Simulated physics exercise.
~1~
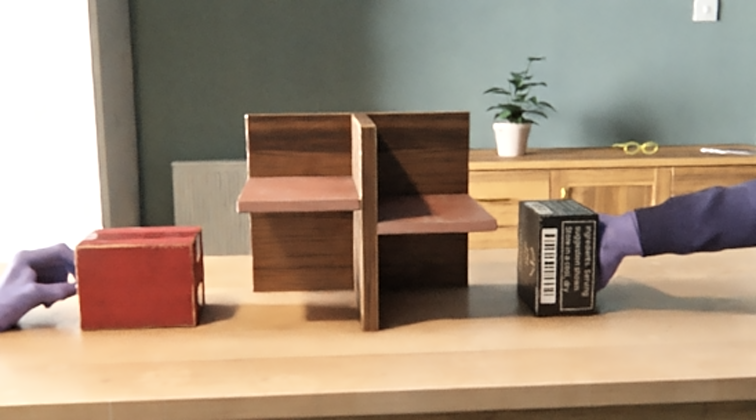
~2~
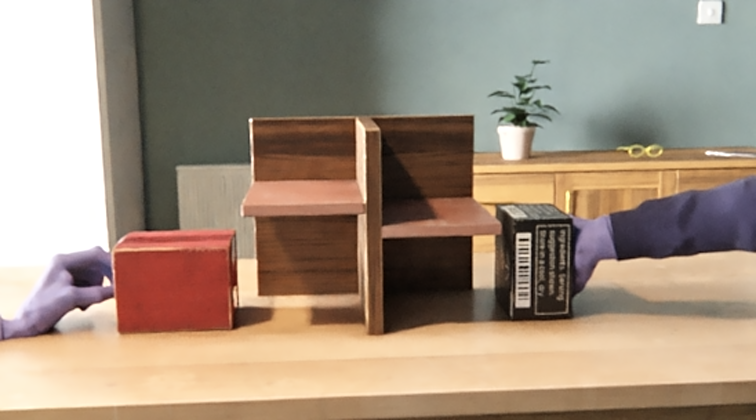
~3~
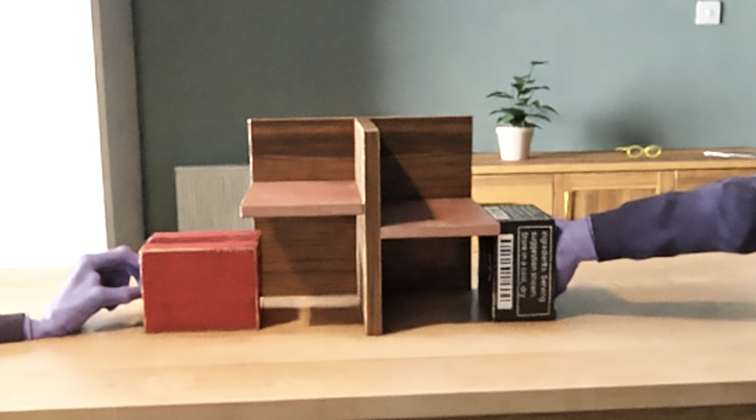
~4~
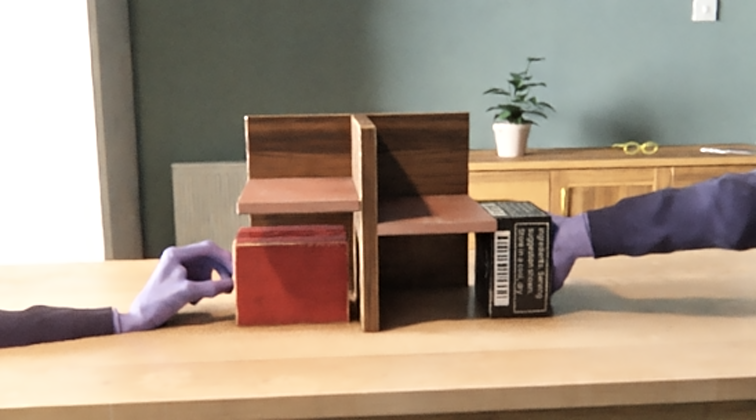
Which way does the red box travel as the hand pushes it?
The red box moves to the right, toward the wooden shelf.
